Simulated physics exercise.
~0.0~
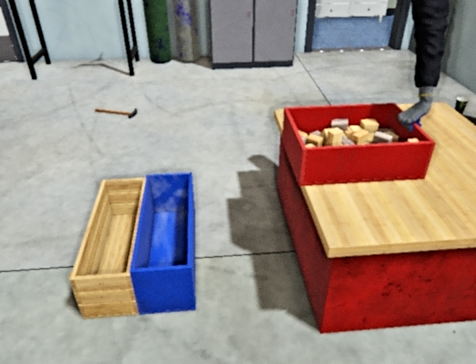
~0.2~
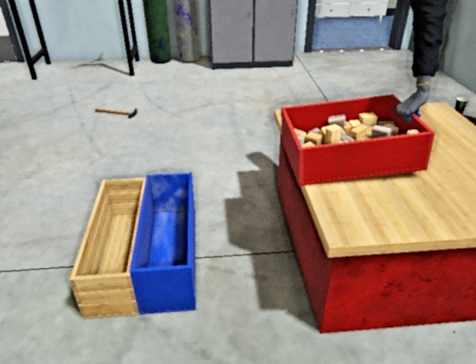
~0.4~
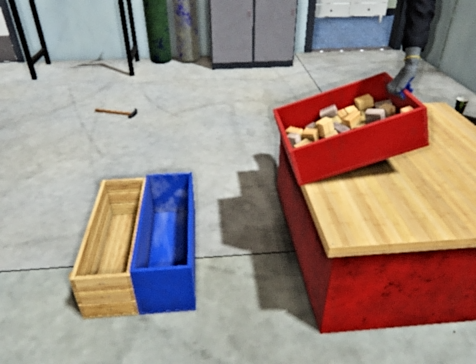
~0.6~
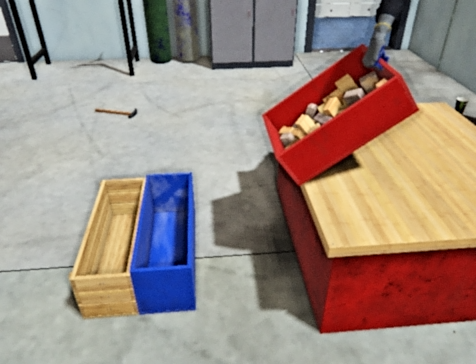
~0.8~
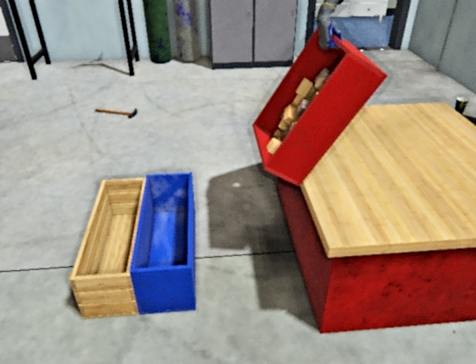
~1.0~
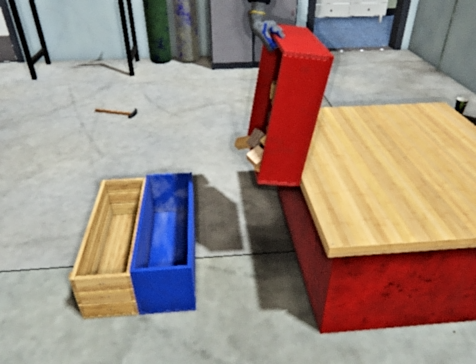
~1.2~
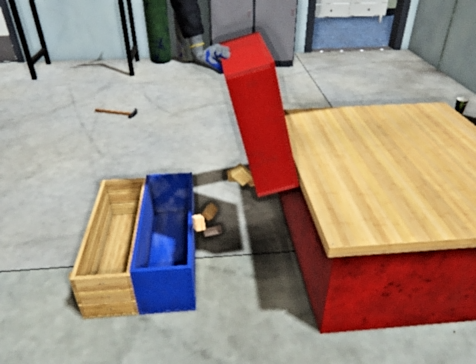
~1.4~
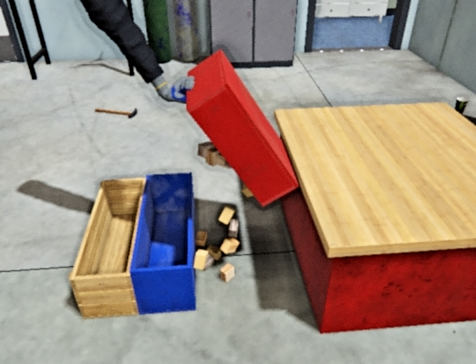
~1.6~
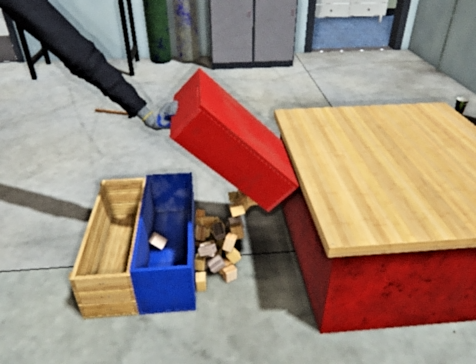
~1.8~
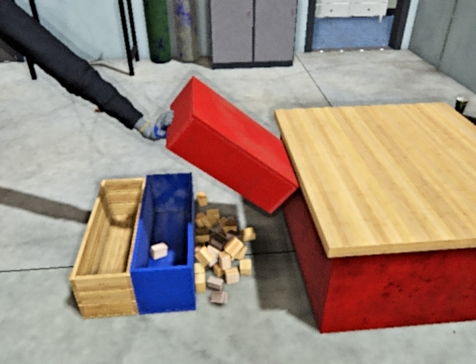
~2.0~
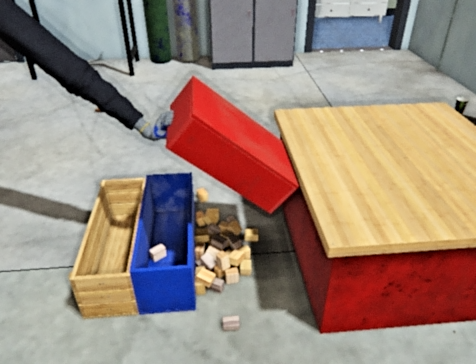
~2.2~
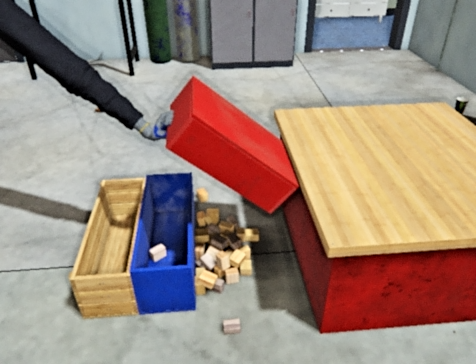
A red crate of wooden blocks was tipped leftward over the edge of a bench by a gloved hand until it hung nearly upside down, spilling the blocks into a heap on the floor beside the blue box, with just one ending up inside it.
